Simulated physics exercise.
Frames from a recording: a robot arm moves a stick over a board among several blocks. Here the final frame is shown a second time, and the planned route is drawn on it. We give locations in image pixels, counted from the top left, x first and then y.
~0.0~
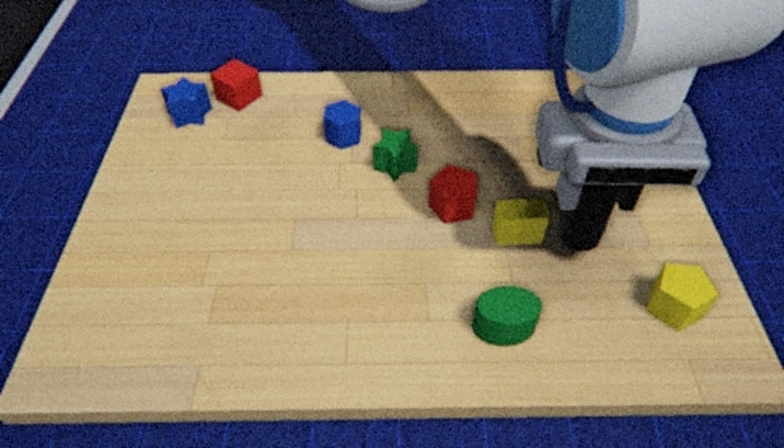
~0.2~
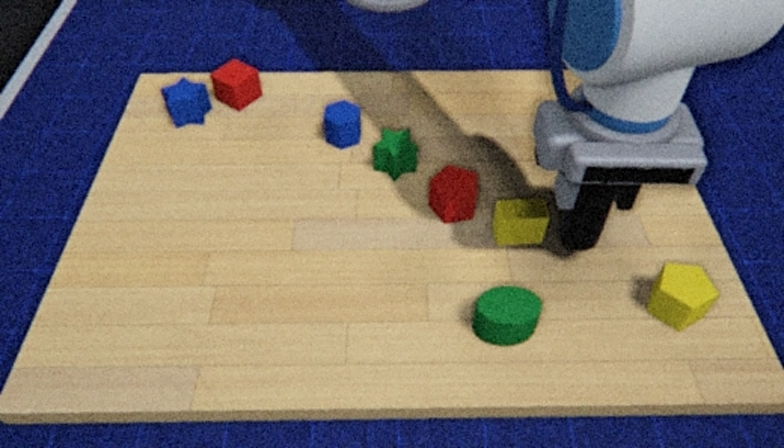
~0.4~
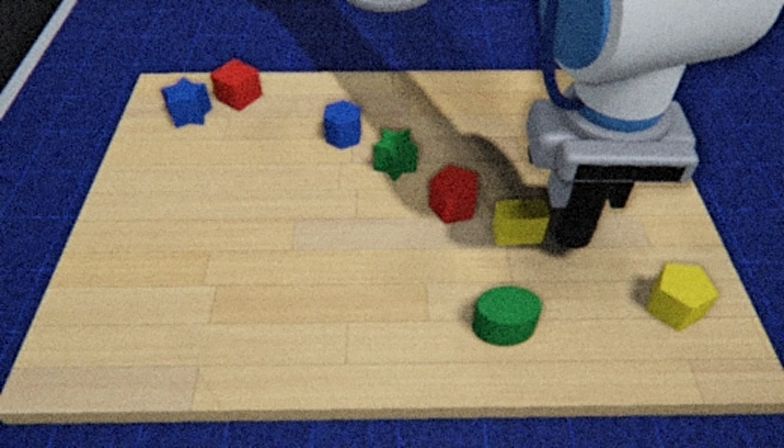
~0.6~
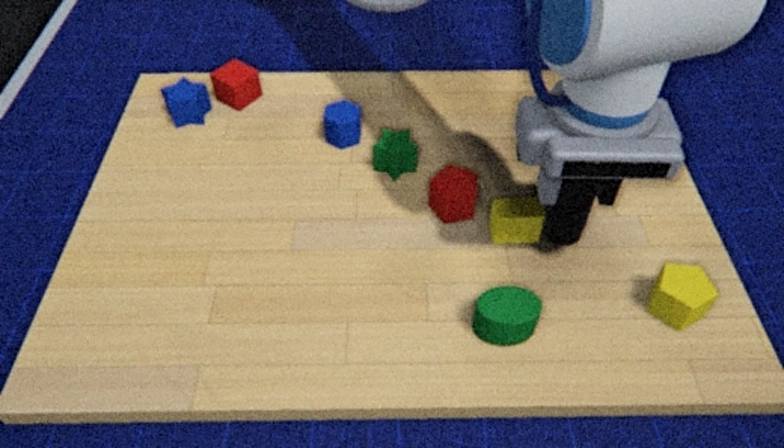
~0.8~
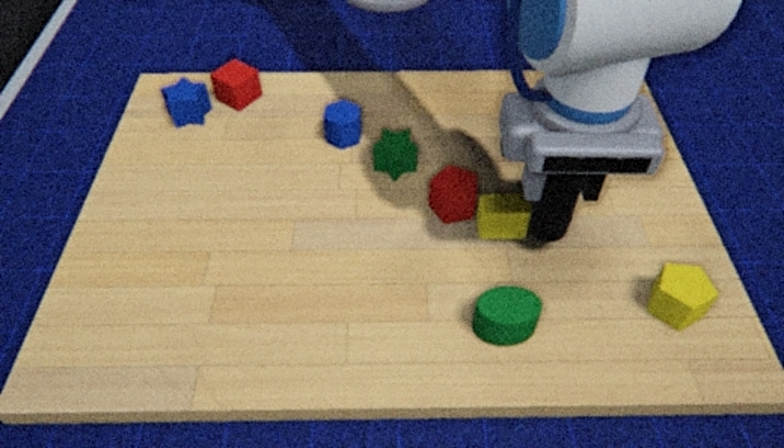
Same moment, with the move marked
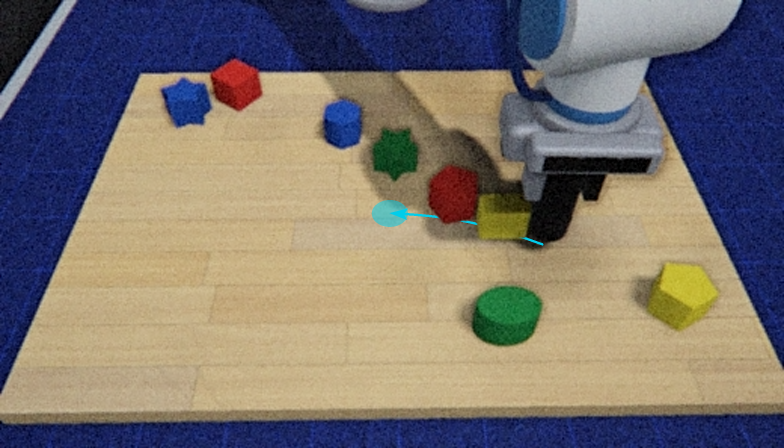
On a wooden board over blue, a robot arm edges left, its black tip nudging a yellow block slightly toward a red one.
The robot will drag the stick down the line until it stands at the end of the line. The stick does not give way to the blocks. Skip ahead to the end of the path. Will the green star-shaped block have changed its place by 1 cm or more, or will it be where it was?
It does get moved.
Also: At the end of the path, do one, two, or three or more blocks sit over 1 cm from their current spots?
Three or more.
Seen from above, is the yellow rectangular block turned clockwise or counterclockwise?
Answer: Against the clock.
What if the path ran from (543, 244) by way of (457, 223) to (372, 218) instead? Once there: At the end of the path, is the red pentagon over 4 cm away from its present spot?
Answer: Yes.
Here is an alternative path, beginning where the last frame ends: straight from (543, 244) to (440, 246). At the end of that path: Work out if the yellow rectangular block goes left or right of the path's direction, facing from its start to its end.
Seen from start to end, it moves right.
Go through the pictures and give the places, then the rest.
The first picture shows stick's lower end at (580, 238); blue hexagonal block at (342, 111); green star-shaped block at (395, 140); red pentagon at (456, 181); yellow rectangular block at (523, 209).
The second picture shows stick at (578, 237); blocks still.
The third picture shows stick at (572, 235); blocks still.
The fourth picture shows stick at (561, 233); yellow rectangular block at (519, 207).
The fifth picture shows stick at (547, 229); blue hexagonal block at (342, 111); green star-shaped block at (395, 140); red pentagon at (456, 181); yellow rectangular block at (506, 203).
Drawn move, from (543, 244) over (492, 228) and (441, 217) to (390, 213).
What follows on the original path. One third of the way, stick at (494, 212); red pentagon at (436, 177), turned 35° clockwise; yellow rectangular block at (466, 190), turned 50° anticlockwise.
Two thirds of the way, stick at (442, 201); green star-shaped block at (386, 134), turned 25° clockwise; red pentagon at (391, 161), turned 40° clockwise; yellow rectangular block at (418, 177), turned 45° anticlockwise.
At the end, stick at (390, 197); blue hexagonal block at (342, 109); green star-shaped block at (376, 124), turned 55° clockwise; red pentagon at (359, 147), turned 65° clockwise; yellow rectangular block at (373, 168), turned 20° anticlockwise.
